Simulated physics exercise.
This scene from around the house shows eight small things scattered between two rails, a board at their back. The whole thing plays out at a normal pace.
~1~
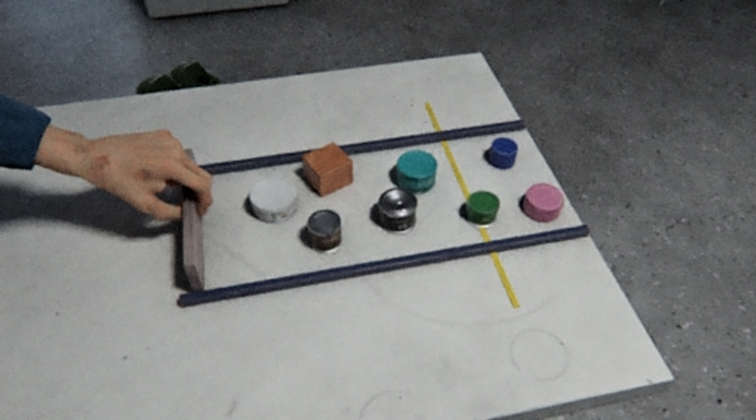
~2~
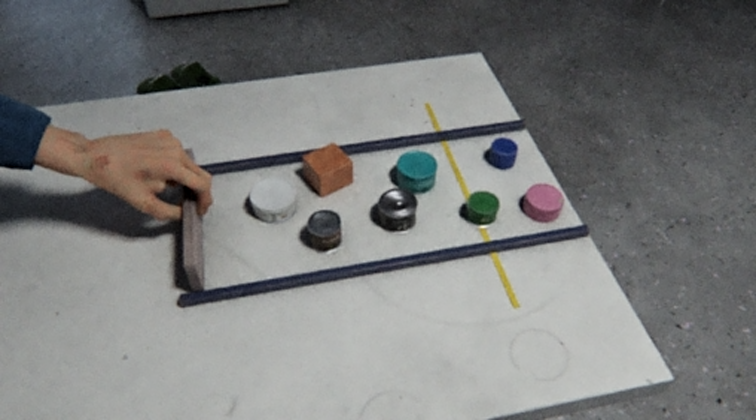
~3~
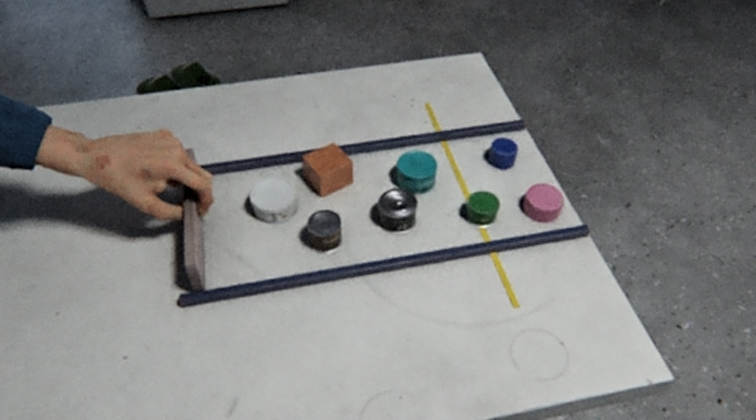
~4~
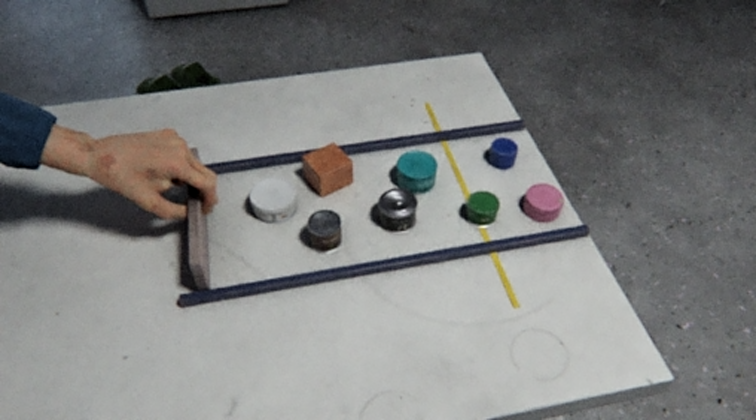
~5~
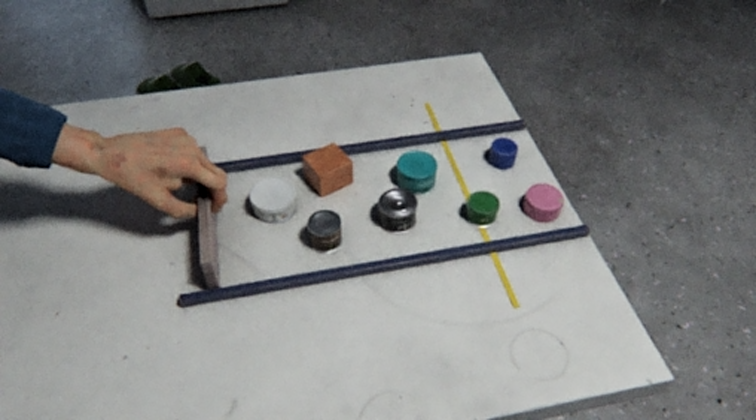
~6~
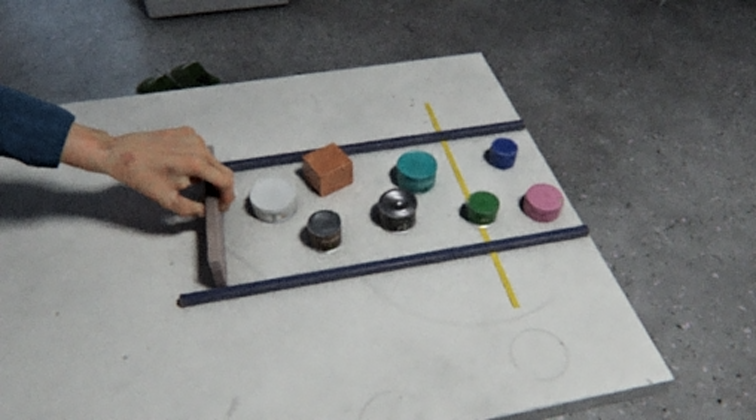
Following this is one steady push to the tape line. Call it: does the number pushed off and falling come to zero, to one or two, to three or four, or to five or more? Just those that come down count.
It comes to zero.
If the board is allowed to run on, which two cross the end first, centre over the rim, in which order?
Earliest first: The blue lid, then the turquoise tub.
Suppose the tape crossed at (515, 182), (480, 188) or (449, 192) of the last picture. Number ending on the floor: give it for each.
First 4, then 1, then 0.
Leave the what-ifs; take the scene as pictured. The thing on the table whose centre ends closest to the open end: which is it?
The one you want is the blue lid.
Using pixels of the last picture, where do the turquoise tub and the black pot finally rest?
The first comes to rest at (507, 152), and the second at (518, 191).
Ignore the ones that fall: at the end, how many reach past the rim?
The total comes out at 1.
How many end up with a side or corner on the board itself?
The figure is 3.
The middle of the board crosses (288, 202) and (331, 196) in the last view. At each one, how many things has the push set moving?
At the one place 2, at the other 3.
Soon after, none off yet; pink lid at rest near (543, 203); blue lid at rest near (503, 154); green tin at rest near (482, 210).
In the end, the number that fall off is zero.
